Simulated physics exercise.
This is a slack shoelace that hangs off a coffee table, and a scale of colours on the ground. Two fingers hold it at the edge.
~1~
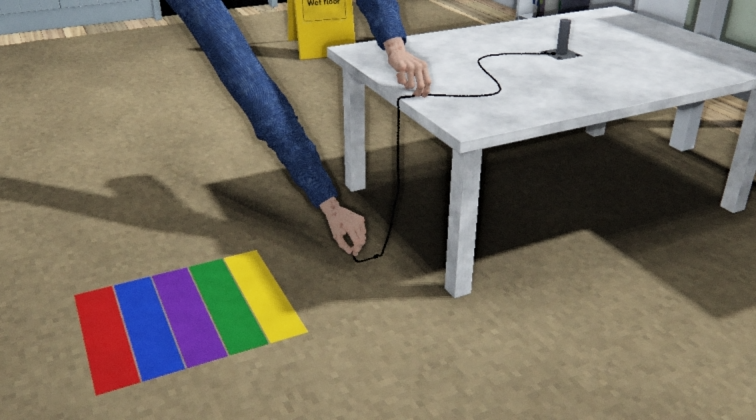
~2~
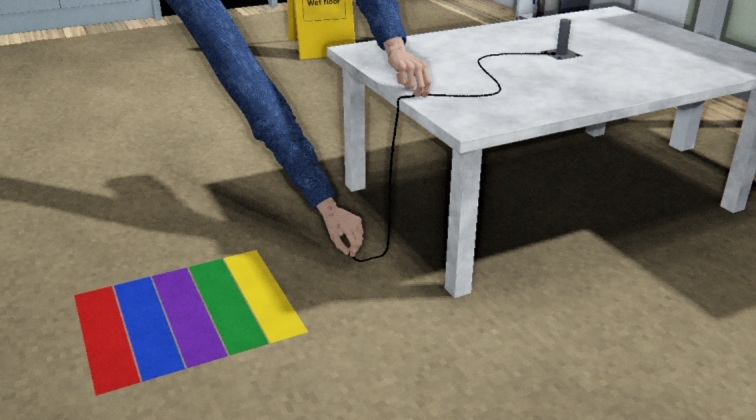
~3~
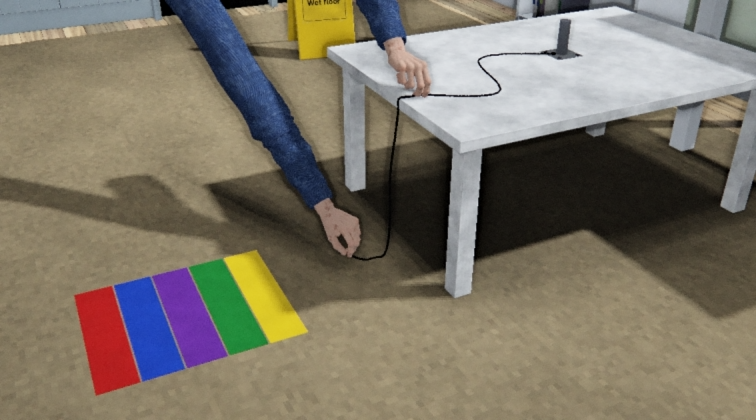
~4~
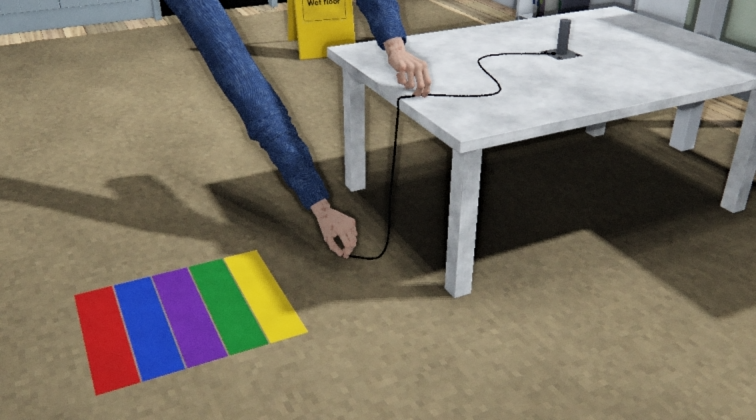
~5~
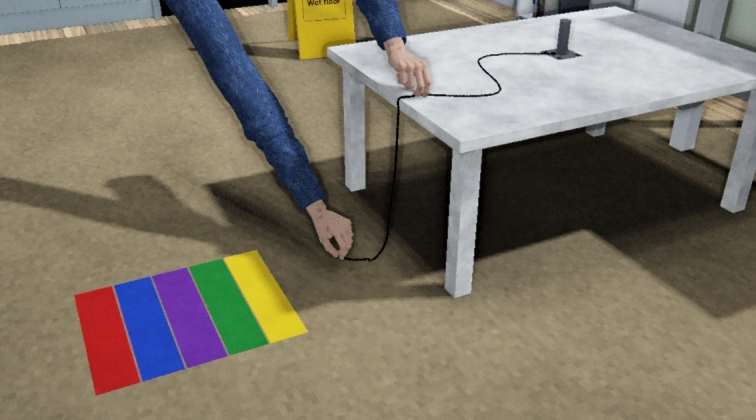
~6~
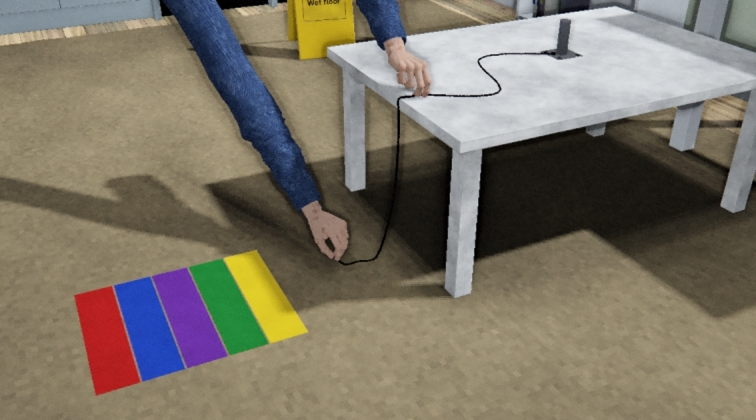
A room with a brown carpet-like floor is seen from a fixed, raised viewpoint looking down. A thin black cord winds from a small dark upright object across a pale grey table and hangs over its left edge, with a striped mat of red, blue, purple, green and yellow at lower left. One blue-sleeved hand stays at the edge while the other, holding the cord's low end, shifts slightly left.
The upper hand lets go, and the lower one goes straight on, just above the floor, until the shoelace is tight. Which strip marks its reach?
It halts on the blue strip.
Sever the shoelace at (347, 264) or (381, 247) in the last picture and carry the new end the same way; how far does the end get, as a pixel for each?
The places are (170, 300) and (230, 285).
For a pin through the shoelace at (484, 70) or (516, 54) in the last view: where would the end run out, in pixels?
Try by try, around (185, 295) and (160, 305).
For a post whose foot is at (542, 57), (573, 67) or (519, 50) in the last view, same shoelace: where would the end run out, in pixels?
Near (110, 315), (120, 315) and (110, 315).
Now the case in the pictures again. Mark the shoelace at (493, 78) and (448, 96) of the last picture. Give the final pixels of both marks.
Near (447, 82) and (372, 119).
Early on, end near (219, 287); over green.
Midway, end near (171, 299); over purple.
At the end of the slack, end near (143, 307); over blue. Over blue.
